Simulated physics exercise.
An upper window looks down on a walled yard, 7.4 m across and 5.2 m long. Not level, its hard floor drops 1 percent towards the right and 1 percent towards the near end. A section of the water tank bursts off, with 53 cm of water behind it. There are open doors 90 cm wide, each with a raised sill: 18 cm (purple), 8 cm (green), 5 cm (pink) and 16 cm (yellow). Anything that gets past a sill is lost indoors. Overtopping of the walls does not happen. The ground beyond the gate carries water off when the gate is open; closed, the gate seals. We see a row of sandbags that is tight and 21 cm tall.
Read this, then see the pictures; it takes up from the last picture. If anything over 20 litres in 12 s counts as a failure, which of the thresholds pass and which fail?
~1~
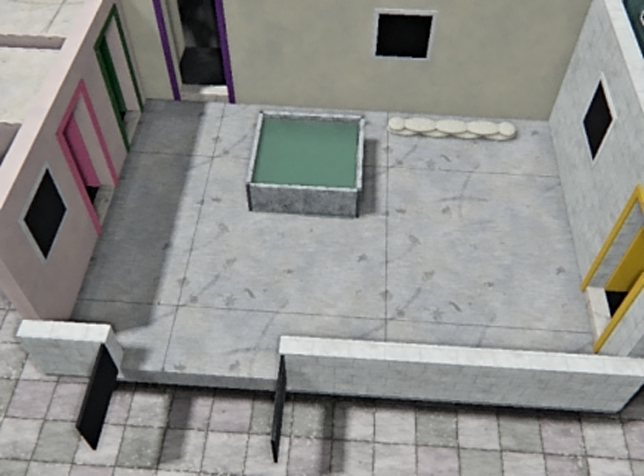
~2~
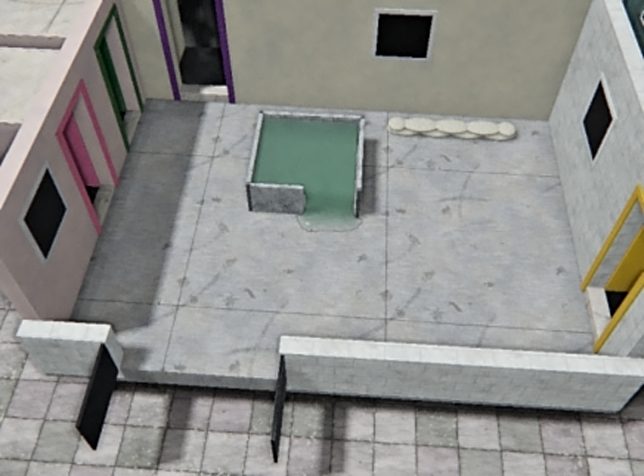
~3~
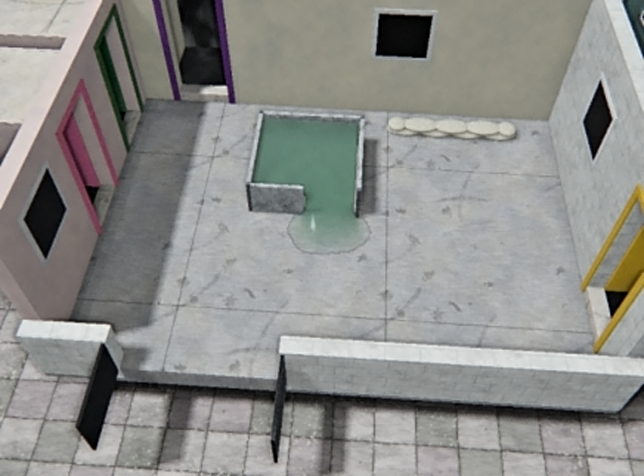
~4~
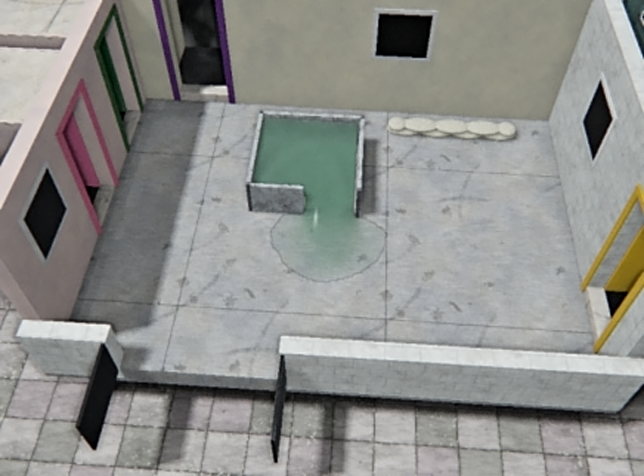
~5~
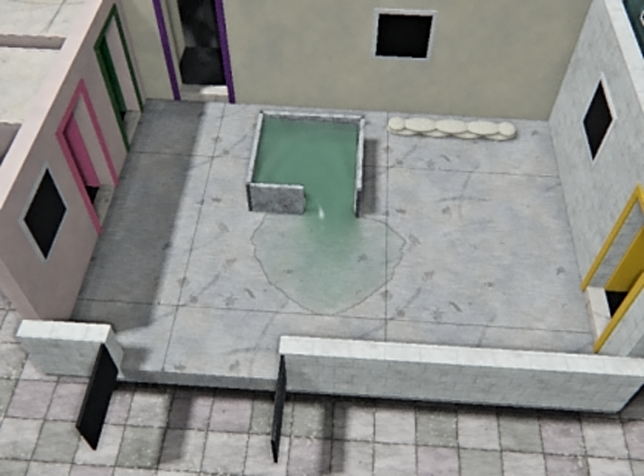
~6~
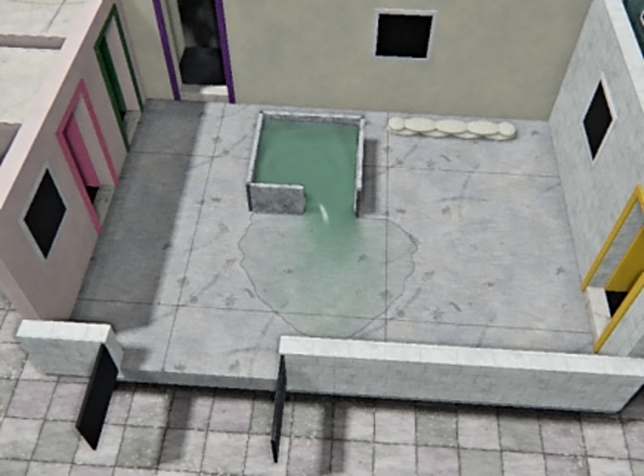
The purple door passes. The green door passes. The pink door passes. The yellow door passes.
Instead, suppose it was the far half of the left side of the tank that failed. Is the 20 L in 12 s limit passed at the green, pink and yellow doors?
Green exceeds; pink exceeds; yellow falls short.
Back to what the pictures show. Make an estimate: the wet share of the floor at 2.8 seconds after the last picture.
Wet share: Near 30 percent.
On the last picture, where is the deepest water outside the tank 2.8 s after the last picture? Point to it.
Near (589, 384).
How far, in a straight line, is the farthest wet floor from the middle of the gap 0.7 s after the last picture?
Roughly 3.2 metres out.
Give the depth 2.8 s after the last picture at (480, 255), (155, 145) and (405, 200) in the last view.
Approximately 1, 0 and 0 centimetres, going through them in turn.
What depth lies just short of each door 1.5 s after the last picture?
Depths: Purple door 0 cm, green door 0 cm, pink door 0 cm, yellow door 0 cm.
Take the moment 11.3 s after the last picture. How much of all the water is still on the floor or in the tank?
Roughly 72 per cent is still there.
Then, 0.7 s after the last picture water covers 20 % of the floor and is deepest (28 cm) near (332, 222); purple door not reached, green door not reached, pink door not reached, yellow door not reached.
Then, 1.5 s after the last picture water covers 30 % of the floor and is deepest (22 cm) near (335, 366); purple door not reached, green door not reached, pink door not reached, yellow door not reached.
Then, 2.8 s after the last picture water covers 30 % of the floor and is deepest (22 cm) near (589, 384); purple door not reached, green door not reached, pink door not reached, yellow door 14 cm at the sill, 0 L in.
Then, 6.3 s after the last picture water covers 50 % of the floor and is deepest (12 cm) near (576, 383); purple door not reached, green door not reached, pink door not reached, yellow door 10 cm at the sill, 1 L in.
Then, 11.3 s after the last picture water covers 60 % of the floor and is deepest (8 cm) near (589, 384); purple door not reached, green door not reached, pink door not reached, yellow door 6 cm at the sill, 1 L in.
